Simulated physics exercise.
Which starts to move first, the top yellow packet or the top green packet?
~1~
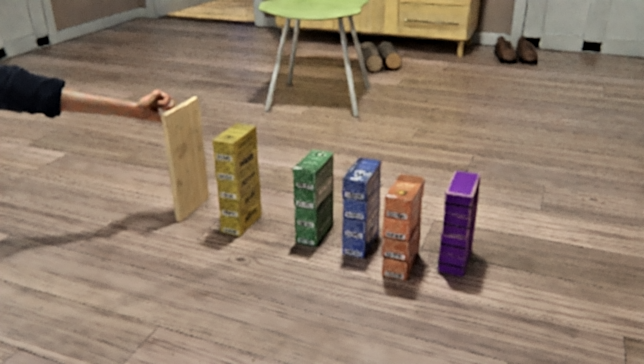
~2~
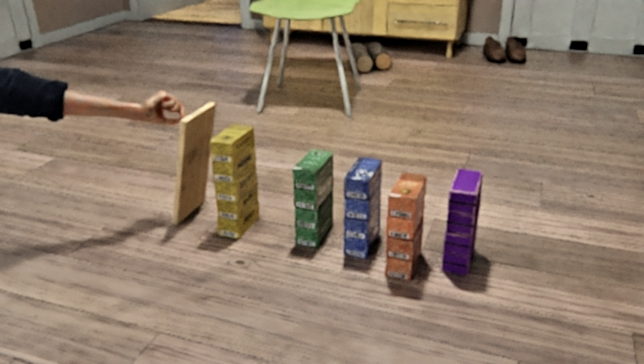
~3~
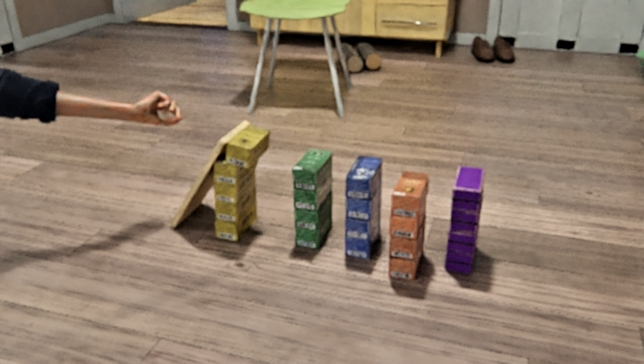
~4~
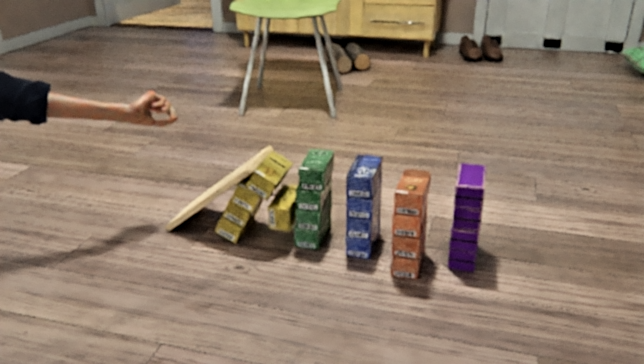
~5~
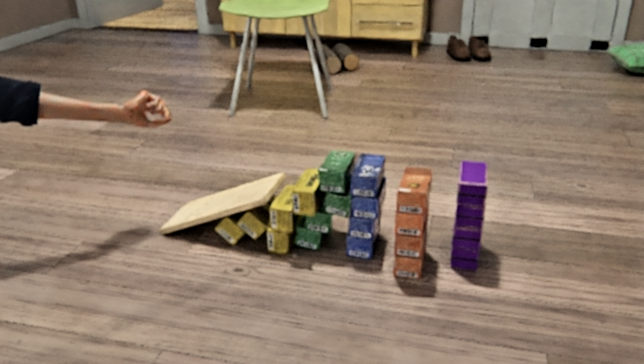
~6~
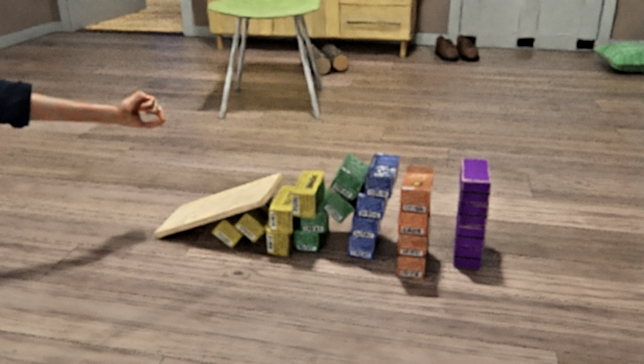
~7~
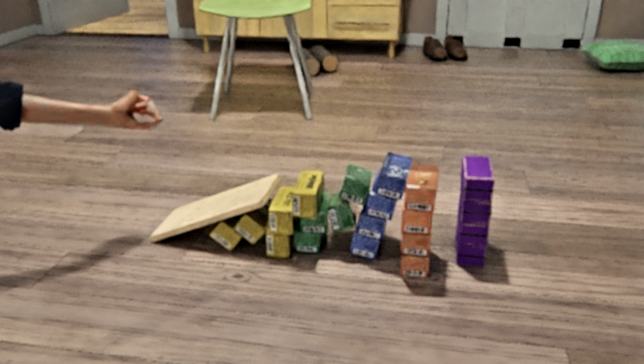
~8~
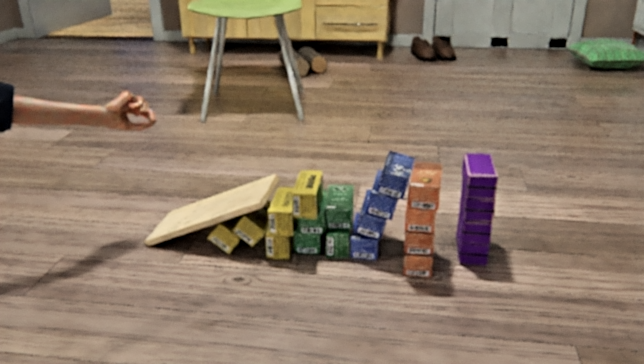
The top yellow packet moves first, shifting as the board leans onto its stack. The top green packet only starts to move later.
